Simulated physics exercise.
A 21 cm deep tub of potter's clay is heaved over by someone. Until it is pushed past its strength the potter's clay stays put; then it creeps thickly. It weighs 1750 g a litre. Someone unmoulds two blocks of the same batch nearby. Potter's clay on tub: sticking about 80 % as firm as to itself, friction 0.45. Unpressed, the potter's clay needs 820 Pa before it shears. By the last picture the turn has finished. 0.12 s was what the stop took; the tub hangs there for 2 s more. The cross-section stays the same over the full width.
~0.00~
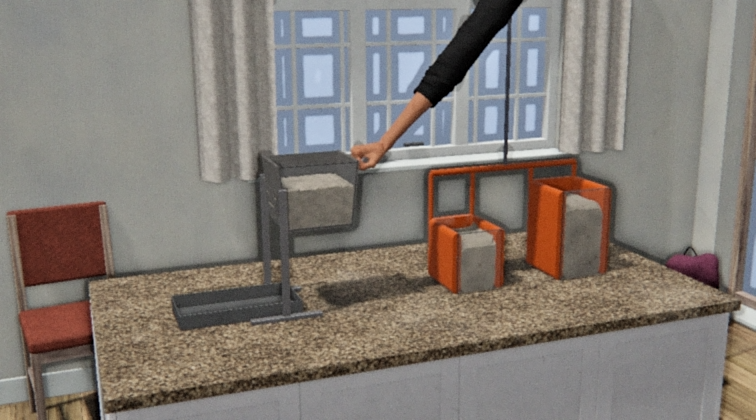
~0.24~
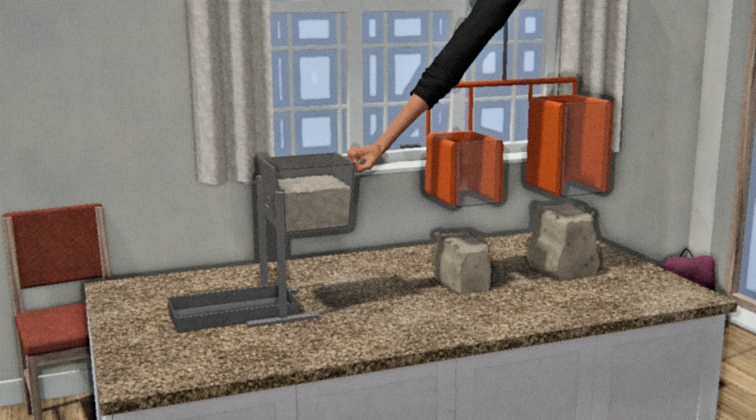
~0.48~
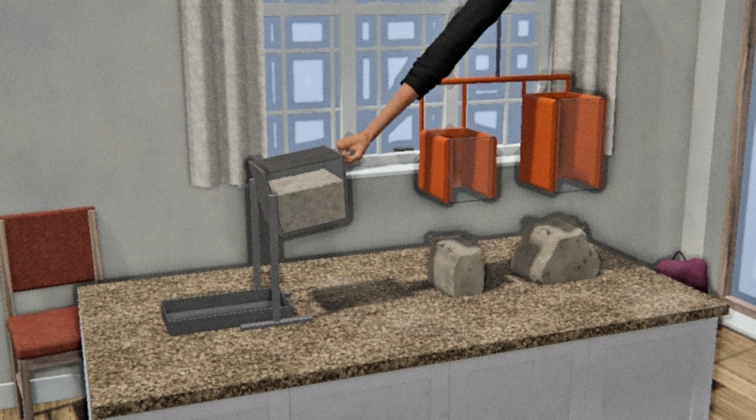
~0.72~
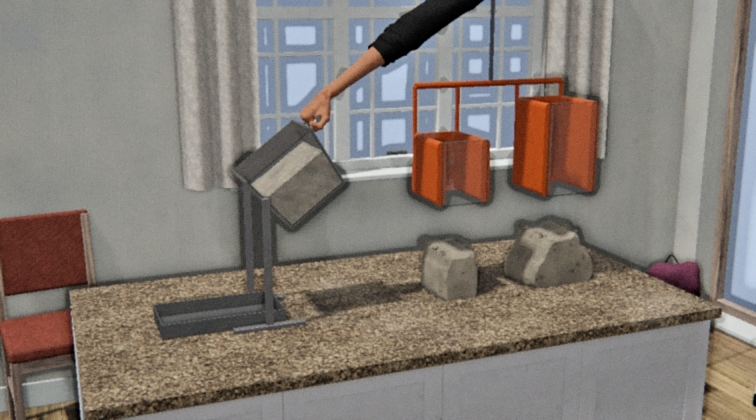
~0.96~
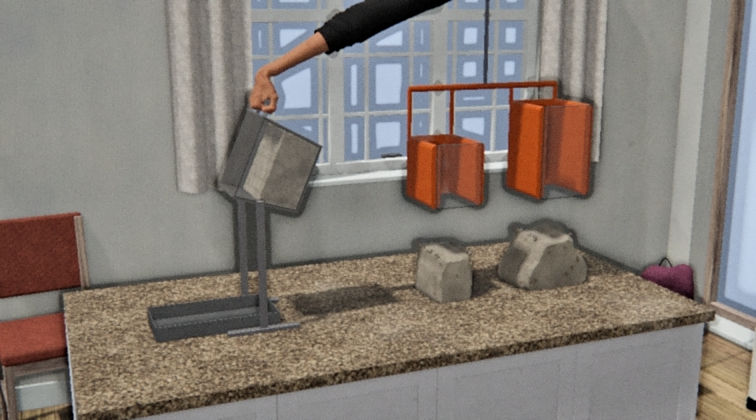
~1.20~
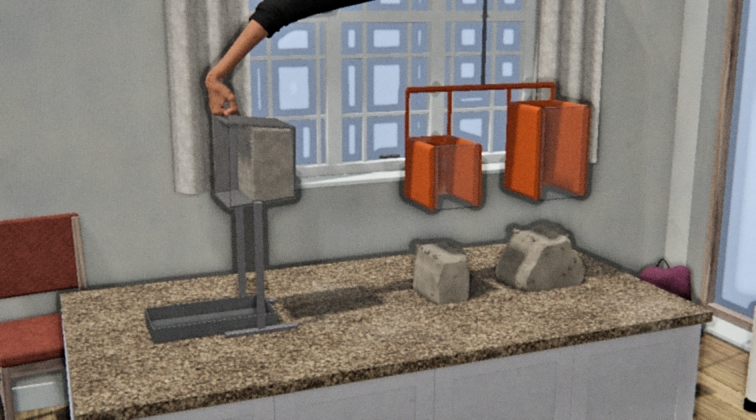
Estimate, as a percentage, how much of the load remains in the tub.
I would say about 99 per cent remains in the tub.
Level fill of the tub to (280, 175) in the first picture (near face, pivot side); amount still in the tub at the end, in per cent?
Roughly 40 per cent would still be in the tub at the end.
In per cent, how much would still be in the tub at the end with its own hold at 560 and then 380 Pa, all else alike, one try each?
55 %, then 50 %.
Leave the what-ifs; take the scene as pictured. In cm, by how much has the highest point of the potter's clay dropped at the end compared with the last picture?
8 cm or so.
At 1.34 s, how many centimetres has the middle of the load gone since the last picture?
2 cm.
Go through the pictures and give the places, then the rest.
Handle-side rim at (356, 161), tilt 0 degrees; top of the potter's clay at (339, 186); blocks stand 18 cm, 28 cm (left to right), in the first frame.
Handle-side rim at (353, 163), tilt 0 degrees; top of the potter's clay at (335, 188); blocks stand 18 cm, 24 cm (left to right), in the second frame.
Handle-side rim at (342, 156), tilt 8 degrees; top of the potter's clay at (339, 181); blocks stand 18 cm, 20 cm (left to right), in the third frame.
Handle-side rim at (309, 130), tilt 37 degrees; top of the potter's clay at (320, 152); blocks stand 18 cm, 19 cm (left to right), in the fourth frame.
Handle-side rim at (263, 119), tilt 67 degrees; top of the potter's clay at (287, 132); blocks stand 18 cm, 19 cm (left to right), in the fifth frame.
Handle-side rim at (228, 125), tilt 89 degrees; top of the potter's clay at (256, 129); blocks stand 18 cm, 19 cm (left to right), in the sixth frame.
After 1.34 s, the tub is at 89 degrees and holds 100 %.
After 1.51 s, the tub is at 89 degrees and holds 100 %.
After 1.68 s, the tub is at 89 degrees and holds 100 %.
After 1.85 s, the tub is at 89 degrees and holds 99 %.
After 3.20 s, at the end, the tub is at 89 degrees and holds 99 %.
